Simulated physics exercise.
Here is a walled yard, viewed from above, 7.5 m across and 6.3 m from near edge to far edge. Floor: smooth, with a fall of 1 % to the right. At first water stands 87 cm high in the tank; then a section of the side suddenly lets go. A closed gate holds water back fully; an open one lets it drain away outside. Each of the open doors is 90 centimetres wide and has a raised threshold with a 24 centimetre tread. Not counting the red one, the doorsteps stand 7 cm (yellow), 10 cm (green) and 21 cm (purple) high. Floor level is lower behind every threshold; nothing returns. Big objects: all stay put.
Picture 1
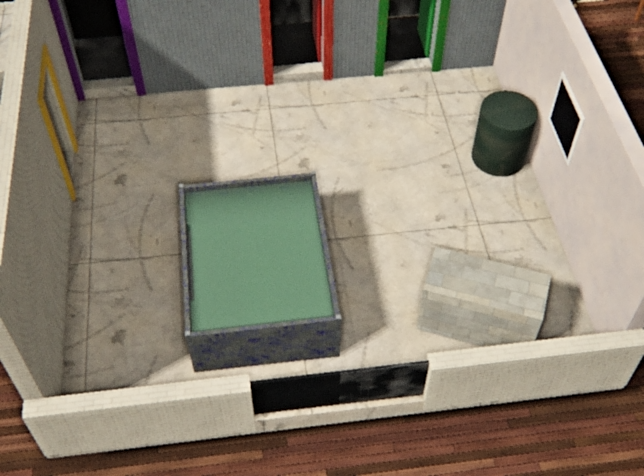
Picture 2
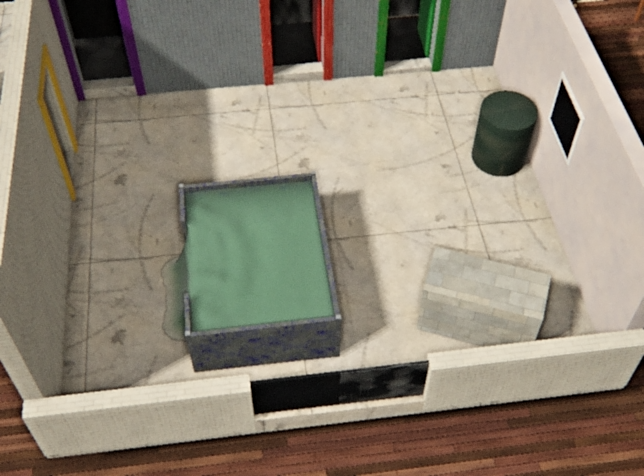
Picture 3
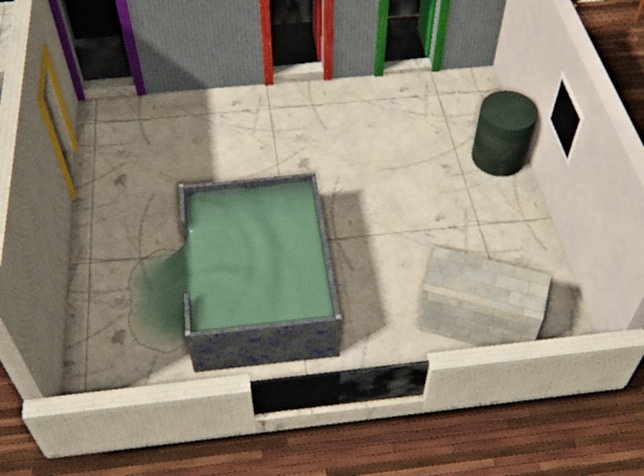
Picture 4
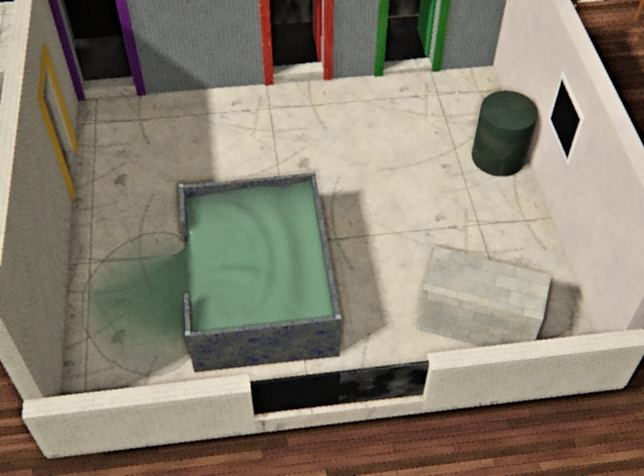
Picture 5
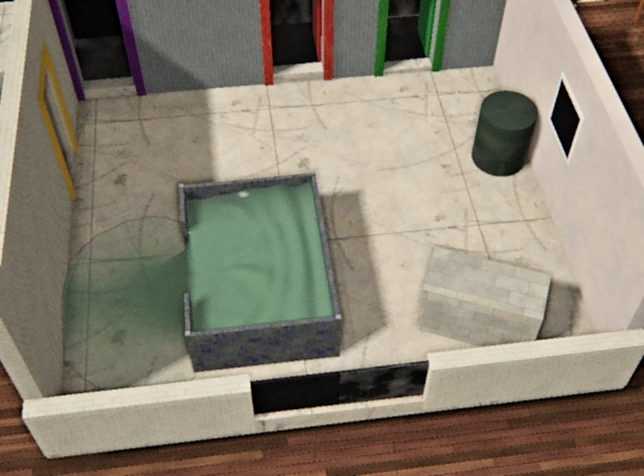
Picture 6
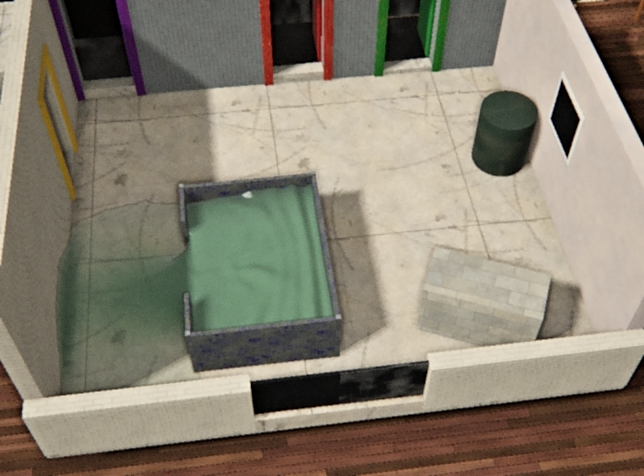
At first, a rectangular tank of green water stands still and full in a walled yard with a block and a dark green cylinder. A gap opens in its left side and water pours out, spreading across the floor to the left wall as ripples cross the tank and its level drops slightly.
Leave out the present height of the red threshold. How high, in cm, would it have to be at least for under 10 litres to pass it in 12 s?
At least about 5.5 cm.
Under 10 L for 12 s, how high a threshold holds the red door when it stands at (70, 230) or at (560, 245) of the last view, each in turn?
Around 28 and 10.0 cm respectively.
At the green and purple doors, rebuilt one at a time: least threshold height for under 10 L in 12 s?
You'd want some 13.5 cm at green and some 29 cm at purple.
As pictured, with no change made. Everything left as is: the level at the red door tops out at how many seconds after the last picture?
Roughly 5.0 s.
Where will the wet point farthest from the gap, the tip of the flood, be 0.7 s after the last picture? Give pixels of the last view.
Roughly at (77, 135) in the last view.
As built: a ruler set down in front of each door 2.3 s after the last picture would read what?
Lab note, cm: Yellow 10; green 0; red 2; purple 31.
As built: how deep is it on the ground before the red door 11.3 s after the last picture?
About 5.0 cm.
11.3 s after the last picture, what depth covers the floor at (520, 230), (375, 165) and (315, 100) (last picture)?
Taking the spots in order: About 14, 9 and 5 centimetres.
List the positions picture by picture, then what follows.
In the first picture, the tank at (256, 252) is whole and still, 87 cm deep; the red door at (297, 37) is dry.
In the second picture, the gap is at (192, 281), the front 0.4 m out at (168, 329); the back of the tank holds 87 cm.
In the third picture, water pours out at (192, 283) and has run 0.9 m, to (134, 322); about 15 cm deep outside, 87 cm at the back.
In the fourth picture, water pours out at (192, 284) and has run 1.5 m, to (88, 320); about 10 cm deep outside, 84 cm at the back.
In the fifth picture, water pours out at (192, 284) and has run 1.8 m, to (65, 351); about 8 cm deep outside, 76 cm at the back.
In the sixth picture, the front is at (72, 231), 2.0 m from the gap at (192, 283); 5.7 m2 of floor is wet, 73 cm left at the back; the red door at (297, 37), 4.9 m from the gap, is still 3.6 m from the nearest water.
Then, 0.7 s after the last picture water covers 15 % of the floor, deepest (70 cm) near (60, 426); it has not reached the red door.
Then, 2.3 s after the last picture water covers 45 % of the floor, deepest (36 cm) near (105, 318); 2 cm at the red door, 0 litres in over its 20 cm threshold.
Then, 11.3 s after the last picture water covers 100 % of the floor, deepest (20 cm) near (575, 367); 5 cm at the red door, 0 litres in over its 20 cm threshold.
At the red door as built, the water peaked near 9 cm, 5.1 s after the last picture.
Run again over the same 12 s with other heights there, 17 litres in over 5 cm, 5 litres over 6.5 cm. The limit of 10 litres is kept from about 5.5 cm up.
